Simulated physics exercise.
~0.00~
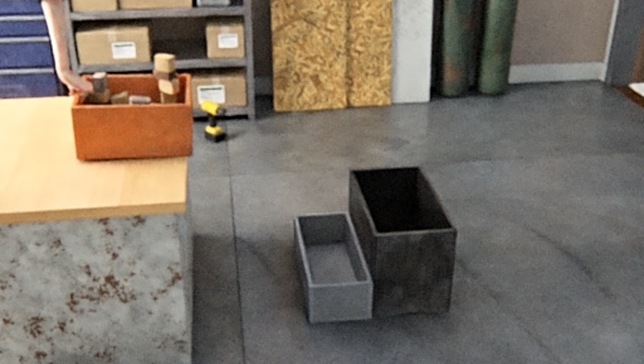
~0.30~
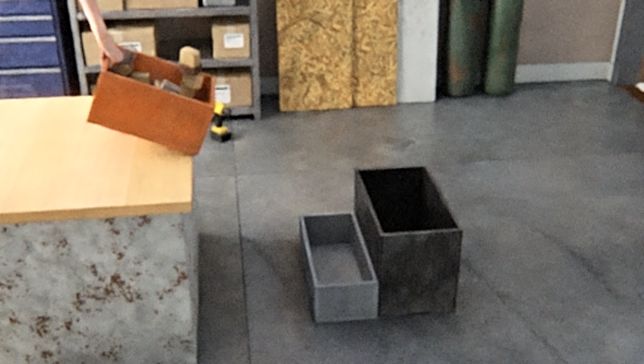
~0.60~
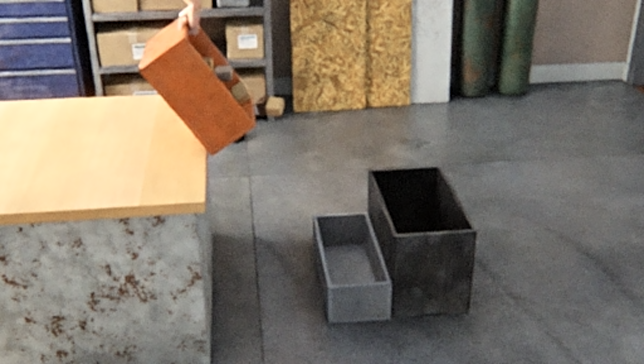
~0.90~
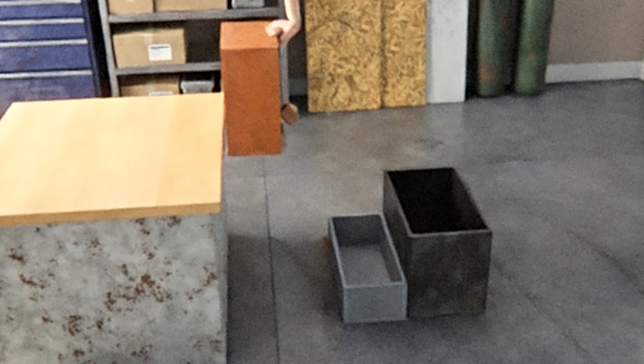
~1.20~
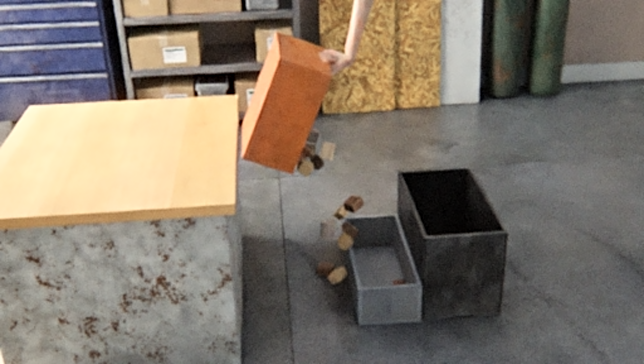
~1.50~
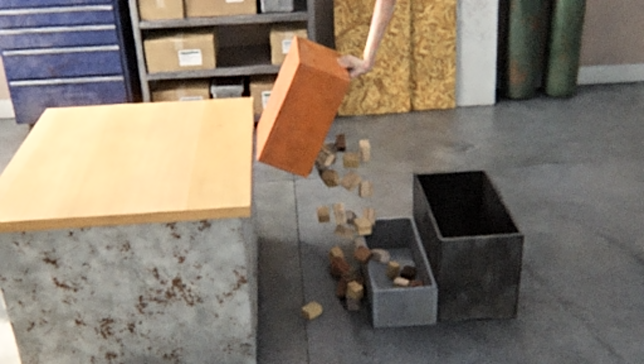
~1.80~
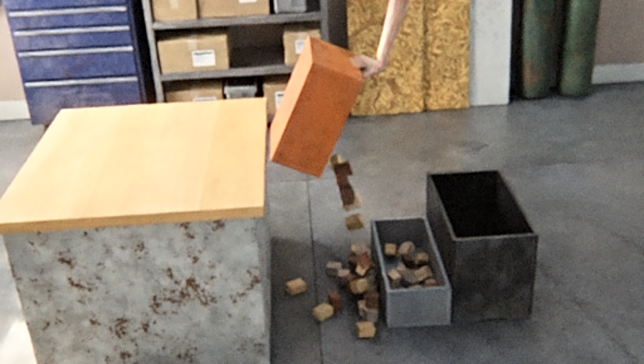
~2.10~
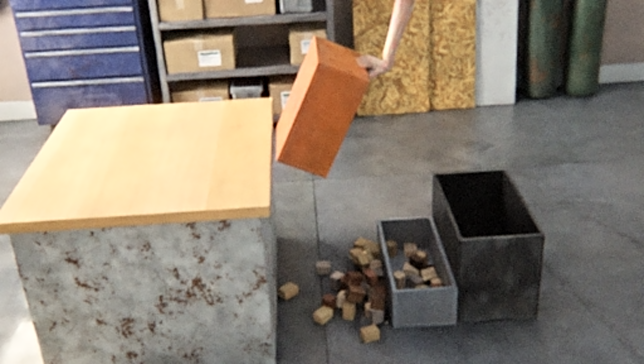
At first, an orange box holding wooden blocks sits at the right end of a bench, with a grey trough and a taller black box on the floor beyond. A hand lifts one end, and the box tilts and swings out past the bench edge as the view pans slightly left. Once it stands upright and tips further, blocks start to tumble out. They pour down in a stream, some landing in the grey trough and others hitting the floor beside it. Finally, the box hangs tilted, with some blocks in the trough, more piled on the floor before it, and none visible in the black box.
